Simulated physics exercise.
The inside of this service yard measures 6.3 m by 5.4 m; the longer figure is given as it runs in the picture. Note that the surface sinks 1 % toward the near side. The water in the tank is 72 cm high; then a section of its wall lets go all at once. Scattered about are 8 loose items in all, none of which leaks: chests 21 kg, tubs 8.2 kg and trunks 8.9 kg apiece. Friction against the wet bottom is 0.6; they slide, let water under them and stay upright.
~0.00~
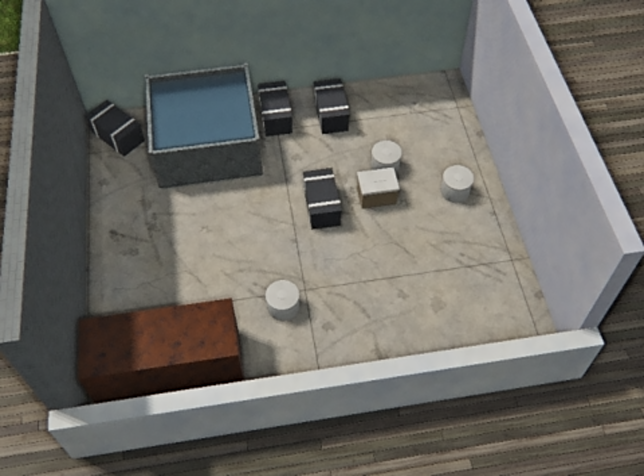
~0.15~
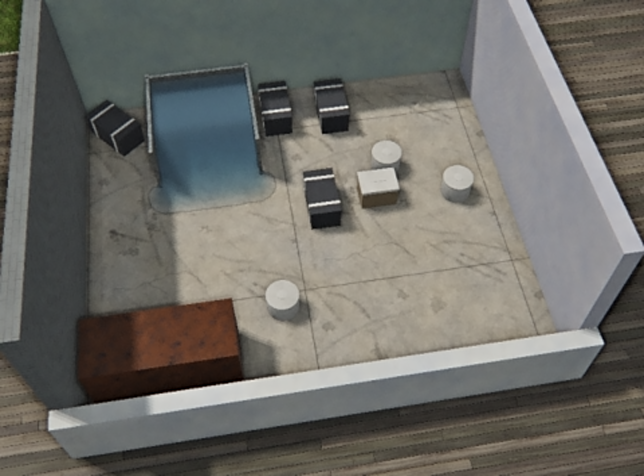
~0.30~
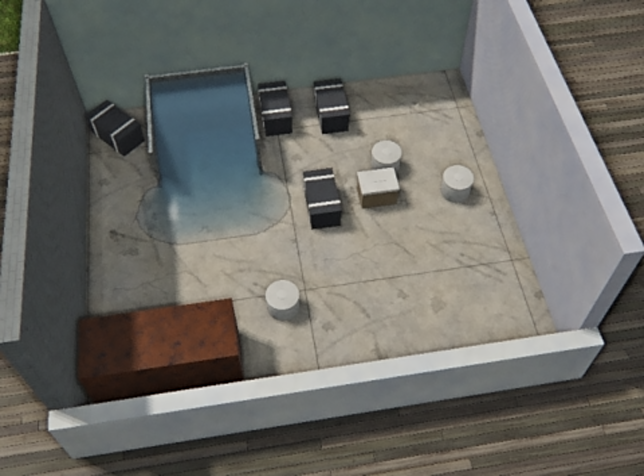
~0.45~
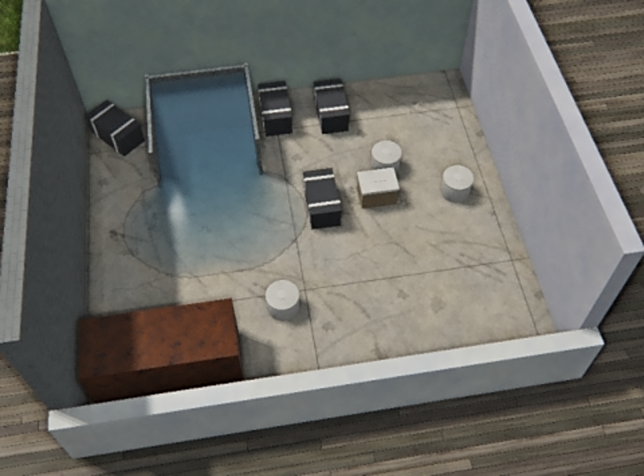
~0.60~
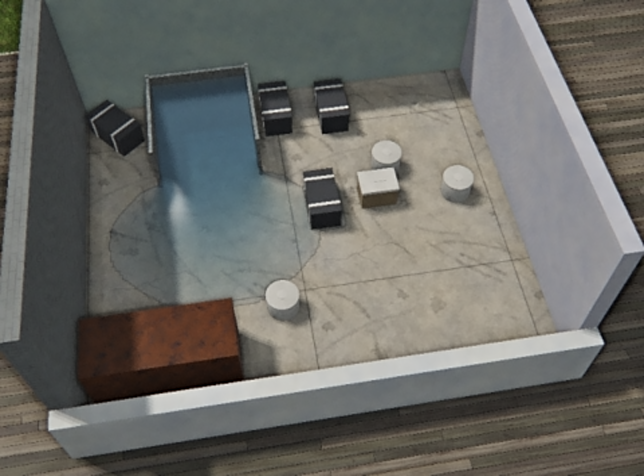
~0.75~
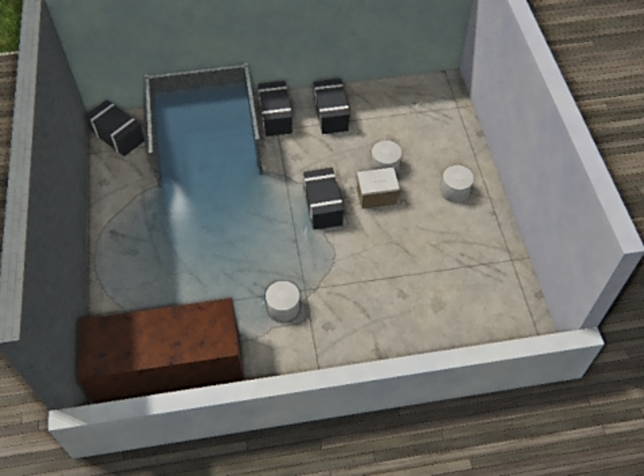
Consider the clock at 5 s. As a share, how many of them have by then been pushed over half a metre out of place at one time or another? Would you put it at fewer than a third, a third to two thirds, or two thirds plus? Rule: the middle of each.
Lowest of the three bands.
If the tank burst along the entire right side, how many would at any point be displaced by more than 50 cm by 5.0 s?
In that case the number is 6.
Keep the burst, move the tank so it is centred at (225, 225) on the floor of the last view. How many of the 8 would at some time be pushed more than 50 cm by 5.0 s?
The answer would then be 3.
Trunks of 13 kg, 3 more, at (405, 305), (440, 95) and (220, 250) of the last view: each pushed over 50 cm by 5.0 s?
In order: Beyond it, within it, beyond it.
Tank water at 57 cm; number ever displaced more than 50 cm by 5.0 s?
In that case the number is 1.
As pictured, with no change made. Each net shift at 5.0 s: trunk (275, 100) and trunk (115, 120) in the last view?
Net shifts, in order: 0 cm and 20 cm.
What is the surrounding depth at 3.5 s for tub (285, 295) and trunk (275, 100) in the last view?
Depths: Near 7 cm, then near 0 cm.
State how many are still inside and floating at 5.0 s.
2 at that moment.
After 1.1 s 0 of 8 are over 50 cm from their spots; 0 afloat.
After 2.2 s 1 of 8 are over 50 cm from their spots; 1 afloat.
After 3.5 s 1 of 8 are over 50 cm from their spots; 1 afloat.
After 5.0 s 1 of 8 are over 50 cm from their spots, and 1 have been at some point; 2 afloat.
